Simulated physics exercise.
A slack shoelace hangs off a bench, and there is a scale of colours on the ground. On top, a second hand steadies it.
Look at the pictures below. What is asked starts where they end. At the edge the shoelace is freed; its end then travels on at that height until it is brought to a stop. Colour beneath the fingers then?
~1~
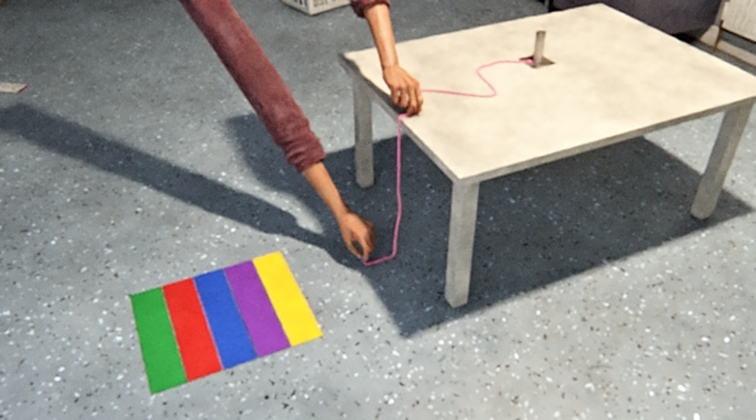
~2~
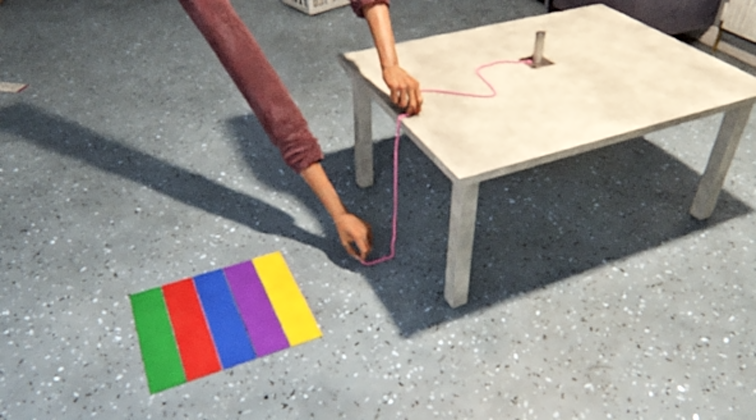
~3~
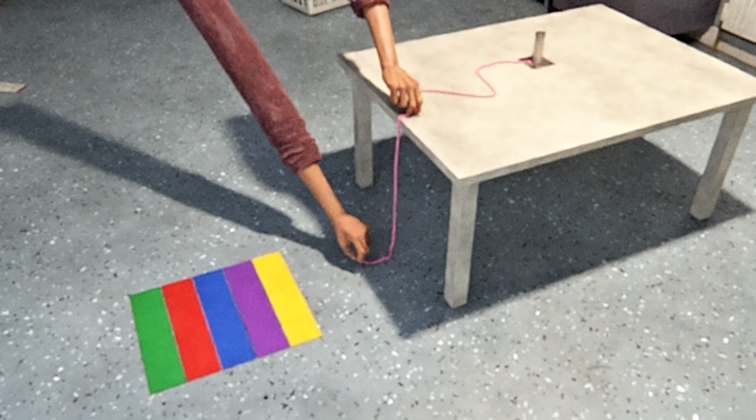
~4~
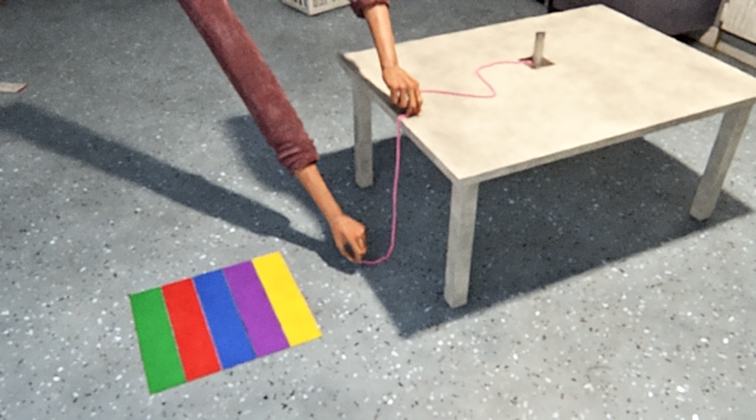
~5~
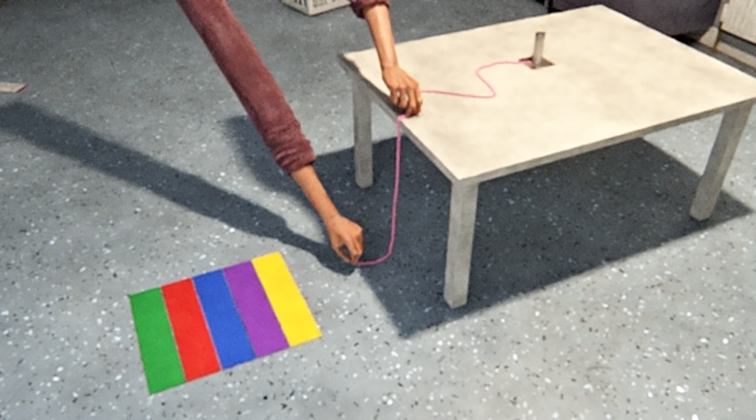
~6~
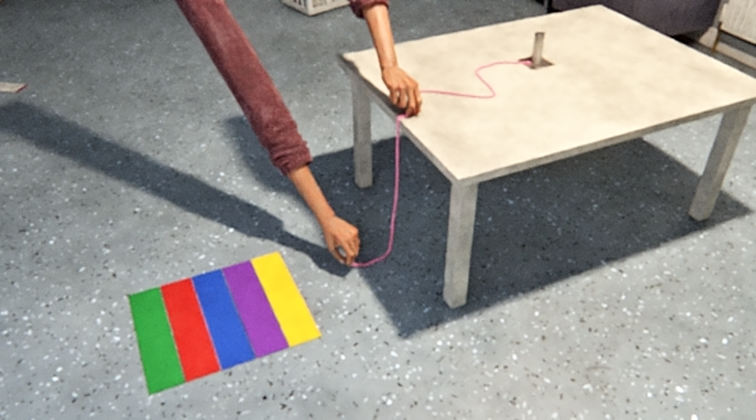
Green.
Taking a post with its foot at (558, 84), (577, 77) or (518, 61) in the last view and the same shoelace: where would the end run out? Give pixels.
In pixels, the answers are (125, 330), (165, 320) and (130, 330).
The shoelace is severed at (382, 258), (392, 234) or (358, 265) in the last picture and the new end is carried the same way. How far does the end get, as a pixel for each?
In order, it ends up near (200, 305), (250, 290) and (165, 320).
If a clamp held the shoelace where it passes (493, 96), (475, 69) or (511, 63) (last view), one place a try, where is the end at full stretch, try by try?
In order of the tries: About (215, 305), about (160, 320), about (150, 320).
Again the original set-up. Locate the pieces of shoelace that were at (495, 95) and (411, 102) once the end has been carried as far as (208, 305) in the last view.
You'll see them at (435, 94) and then at (380, 160).
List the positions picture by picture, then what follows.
End (363, 257); yellow (300, 324); purple (267, 334); blue (234, 345); red (200, 357); green (164, 369), in the first picture.
End (360, 258); shoelace through (500, 62) (491, 86) (440, 91) (409, 114) (396, 181) (394, 239), in the second picture.
End (358, 258), in the third picture.
End (355, 259); shoelace through (500, 62) (491, 87) (440, 92) (409, 115) (396, 182) (393, 239), in the fourth picture.
End (351, 261), in the fifth picture.
End (346, 262); shoelace through (499, 63) (490, 87) (439, 92) (408, 115) (397, 181) (391, 240), in the sixth picture.
Soon after, end near (207, 305); over blue.
Then, end near (167, 317); over green.
At full stretch, end near (144, 324); over green. Over green.
